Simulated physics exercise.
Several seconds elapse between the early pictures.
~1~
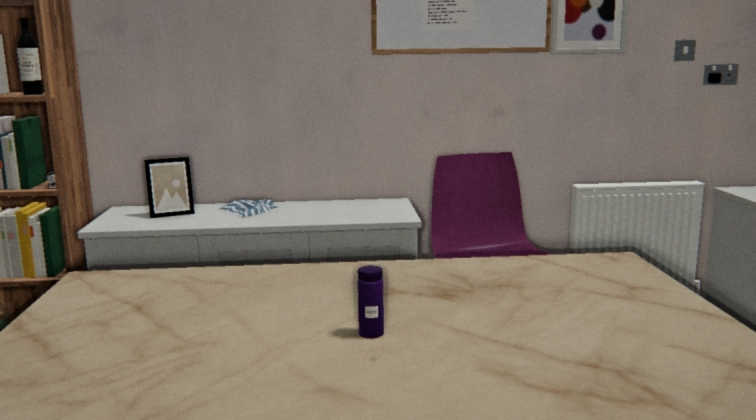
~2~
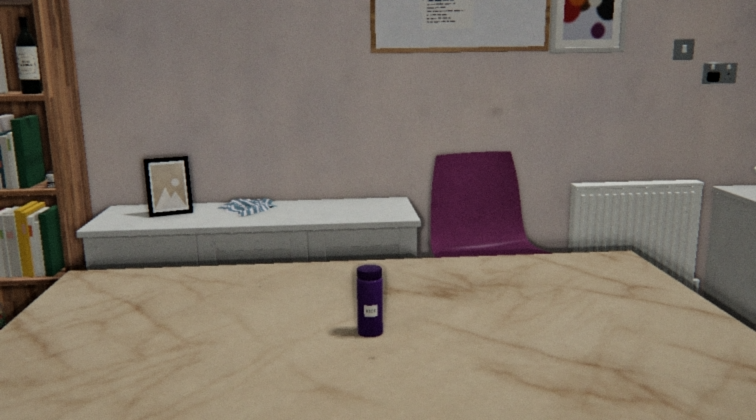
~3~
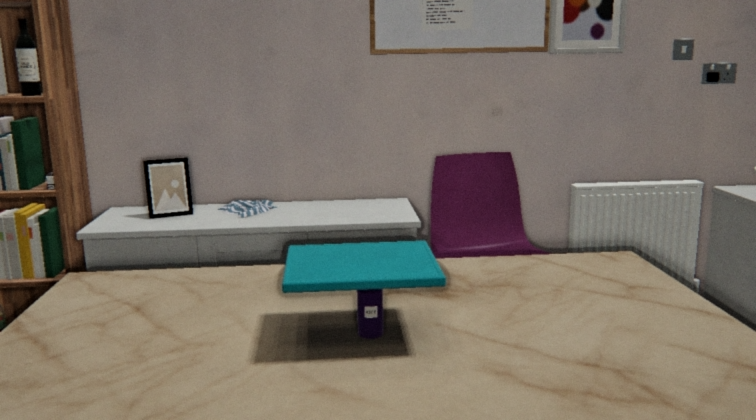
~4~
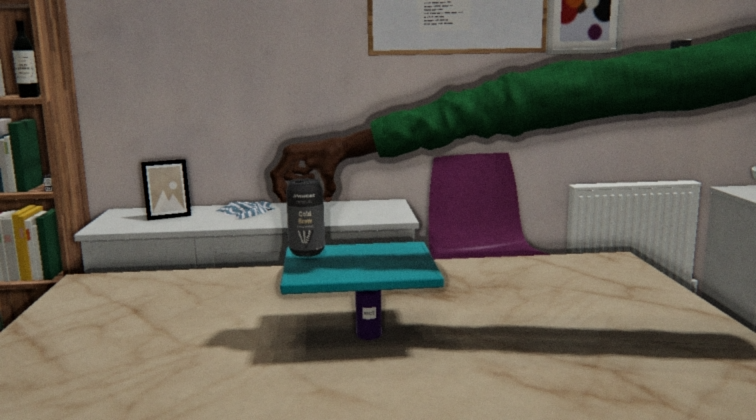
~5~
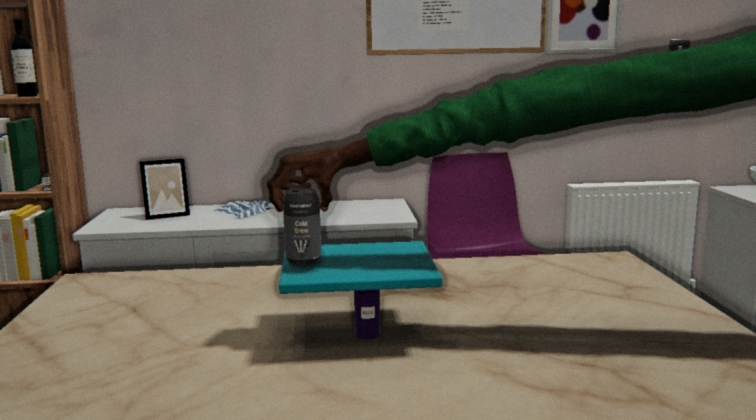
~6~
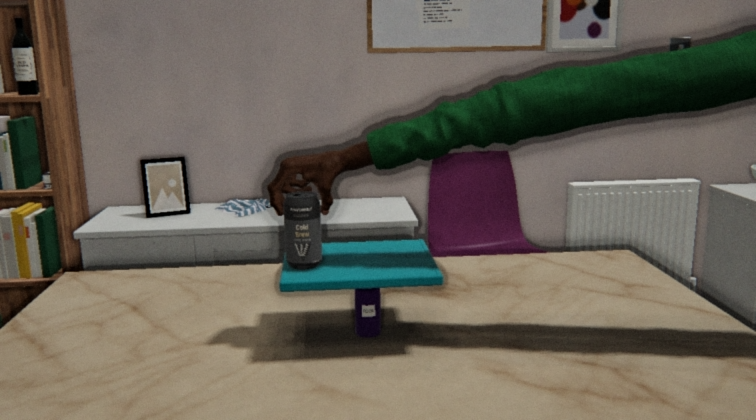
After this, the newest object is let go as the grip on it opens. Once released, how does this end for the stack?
It ends with the stack collapsed.
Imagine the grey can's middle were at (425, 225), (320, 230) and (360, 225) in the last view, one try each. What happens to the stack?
Try 1: Topples; try 2: Topples; try 3: Stands.
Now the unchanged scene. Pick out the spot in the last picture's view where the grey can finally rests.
Look near (265, 330) in the final picture.
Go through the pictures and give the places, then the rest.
The last thing is not in view yet; purple shaker (371, 302), in the first picture.
The last thing is not in view yet; purple shaker (370, 301), in the second picture.
The last thing is not in view yet; purple shaker (370, 302), in the third picture.
Coming down; grey can (306, 218); purple shaker (368, 303), in the fourth picture.
Coming down; grey can (302, 227); purple shaker (367, 302), in the fifth picture.
Set down, still held; grey can (303, 231); purple shaker (368, 301), in the sixth picture.
Then, 0.30 s after the last picture, grey can now fallen; turquoise lid tipped 54° from how it was.
Then, 0.60 s after the last picture, turquoise lid tipped 51° from how it was; purple shaker tipped 24° from how it was.
Then, 0.80 s after the last picture, turquoise lid now fallen; purple shaker on its side.
By the end, fallen, purple shaker, grey can and turquoise lid. Seen from the same camera at the end, grey can near (265, 330). The stack gives way.
